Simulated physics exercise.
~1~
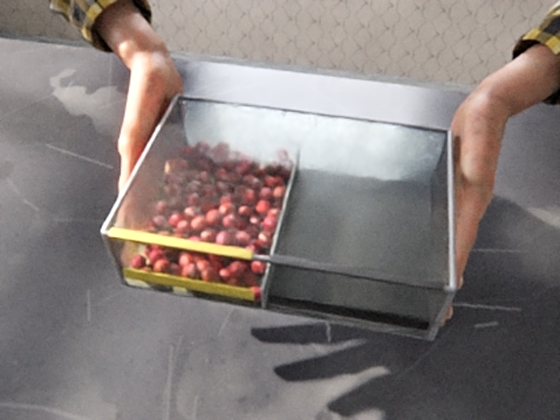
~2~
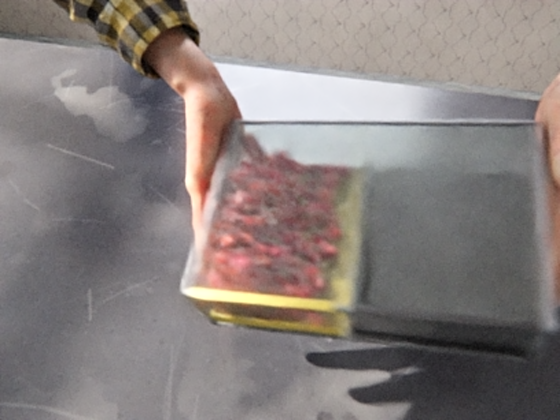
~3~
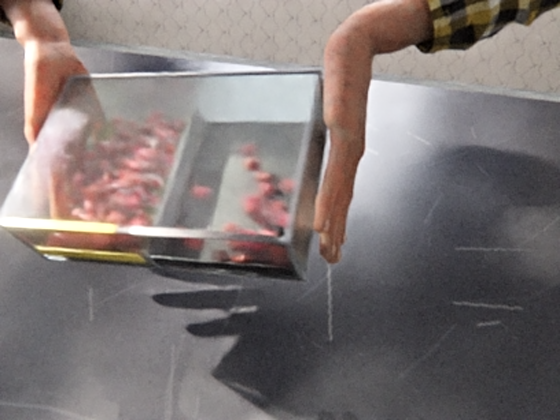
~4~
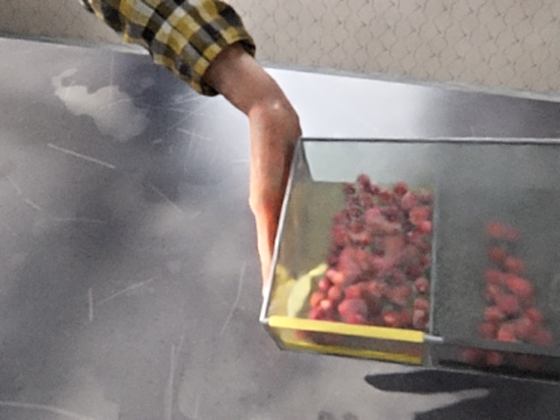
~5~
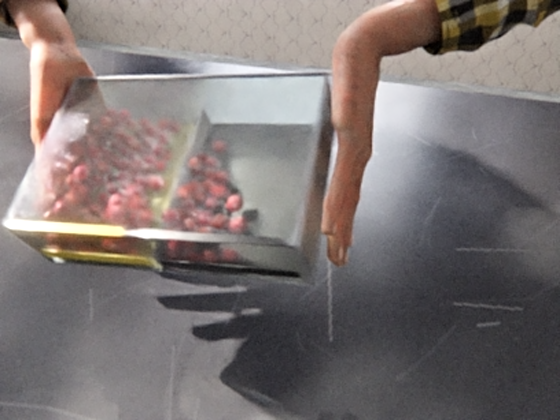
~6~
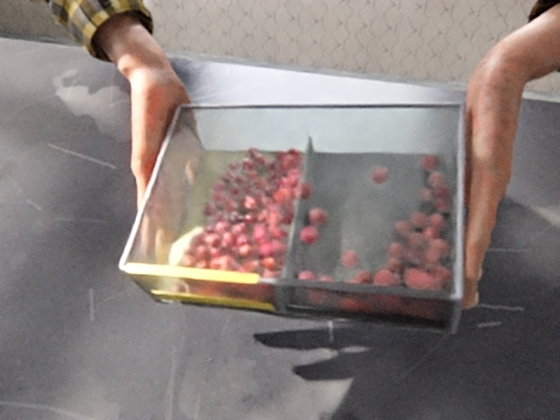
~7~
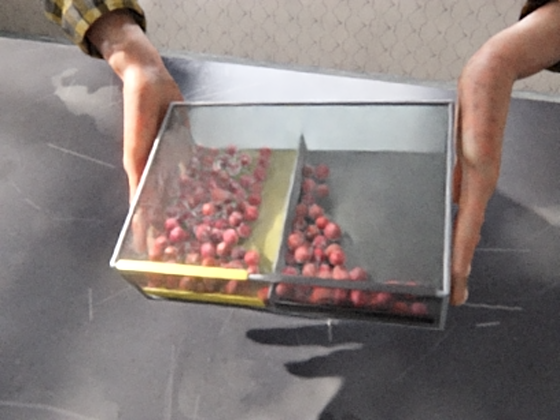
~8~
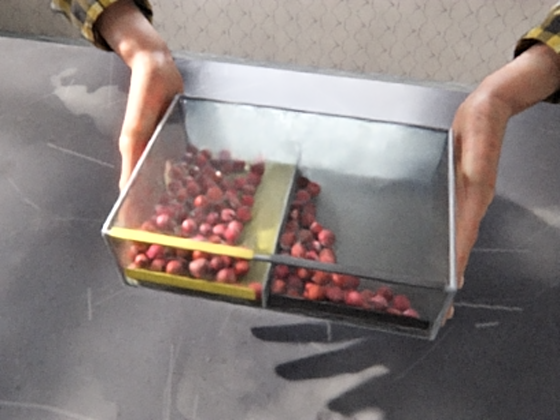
The clip shows two hands holding a clear, divided box of cranberries, all in the yellow left compartment at first, then tilting and shaking it from side to side before levelling it, leaving most berries in the yellow side and a smaller share in the black right side.
